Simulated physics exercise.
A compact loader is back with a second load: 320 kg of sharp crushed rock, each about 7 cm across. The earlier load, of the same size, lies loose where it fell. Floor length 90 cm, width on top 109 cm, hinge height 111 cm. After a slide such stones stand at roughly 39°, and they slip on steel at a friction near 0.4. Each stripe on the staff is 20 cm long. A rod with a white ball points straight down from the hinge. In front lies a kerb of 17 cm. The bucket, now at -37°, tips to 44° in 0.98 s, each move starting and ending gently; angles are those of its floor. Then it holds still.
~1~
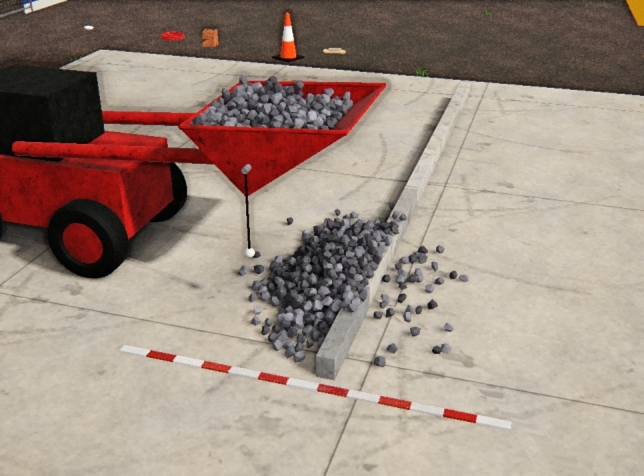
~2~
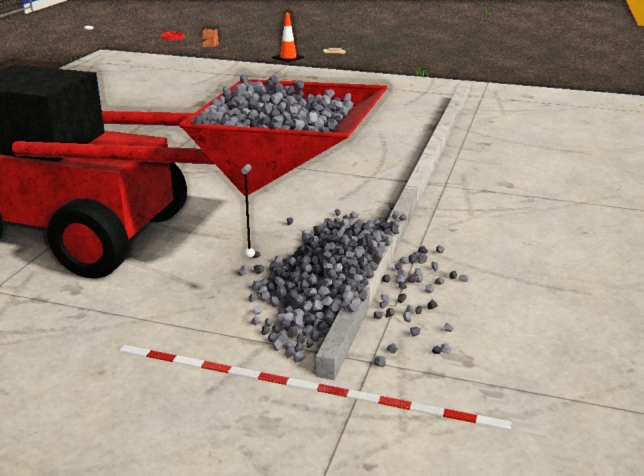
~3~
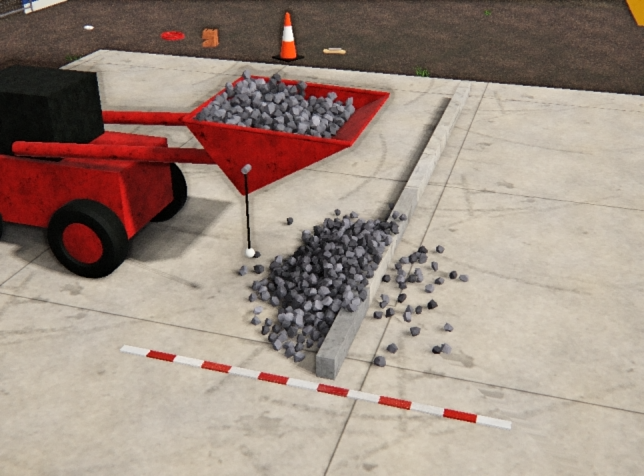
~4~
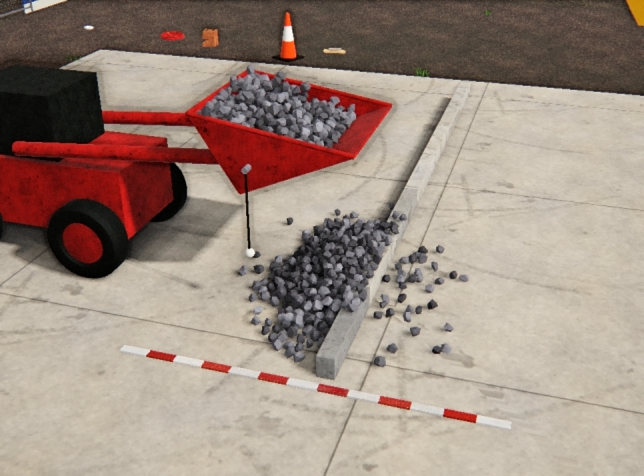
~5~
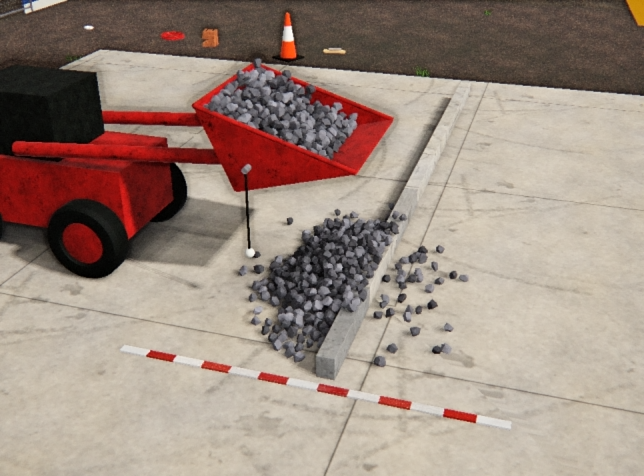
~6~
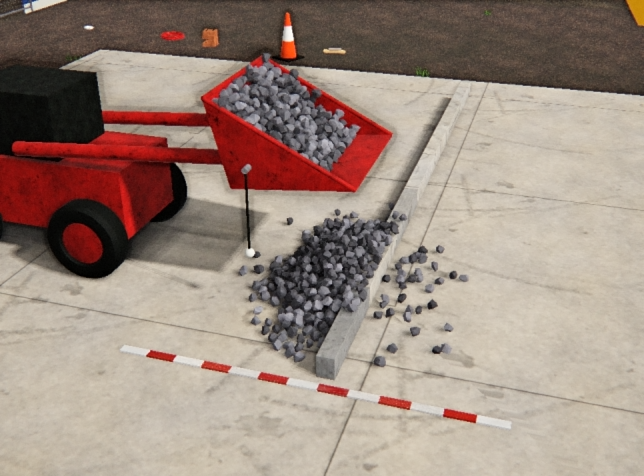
In the video, a red machine holds a bucket of grey stones above a concrete surface, beside a loose pile lying against a low kerb, and the bucket gradually tilts forward, its front edge lowering while the stones stay inside.
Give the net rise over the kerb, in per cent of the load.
Roughly 61 per cent of a load more.
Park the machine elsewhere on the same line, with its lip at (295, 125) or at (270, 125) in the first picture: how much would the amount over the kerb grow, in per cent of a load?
About 5 and 0 per cent.
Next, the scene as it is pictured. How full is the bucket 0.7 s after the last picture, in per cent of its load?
It holds some 75 per cent.
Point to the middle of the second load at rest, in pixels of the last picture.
Around (391, 276).
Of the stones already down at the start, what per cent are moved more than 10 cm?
About 5 per cent.
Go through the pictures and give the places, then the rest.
In the first frame, the bucket is at -37°, its lip at (347, 133); the top of the load is at (263, 91). The earlier load is highest near (343, 247), 32 cm above ground level, 94 % on this side of the kerb, 6 % over the kerb.
In the second frame, the bucket is at -35°, its lip at (348, 136); the top of the load is at (252, 88).
In the third frame, the bucket is at -31°, its lip at (351, 145); the top of the load is at (249, 85).
The fourth frame shows lip at (354, 157), floor tilted -24°, highest stones at (247, 83).
The fifth frame shows lip at (356, 173), floor tilted -16°, highest stones at (249, 79).
In the sixth frame, the bucket is at -6°, its lip at (355, 191); the top of the load is at (257, 73).
Then, 0.3 s after the last picture the floor is at 32°; in per cent of one load, 100 in the bucket, 94 on this side of the kerb, 6 over the kerb; the foremost stones are at (442, 310).
Then, 0.7 s after the last picture the floor is at 44°; in per cent of one load, 73 in the bucket, 120 on this side of the kerb, 7 over the kerb; the foremost stones are at (442, 310).
Then, 1.0 s after the last picture the floor is at 44°; in per cent of one load, 20 in the bucket, 141 on this side of the kerb, 40 over the kerb; the foremost stones are at (464, 290).
Then, 3.6 s after the last picture the floor is at 44°; in per cent of one load, 1 in the bucket, 133 on this side of the kerb, 67 over the kerb; the foremost stones are at (526, 290). Net gain over the kerb, 61.
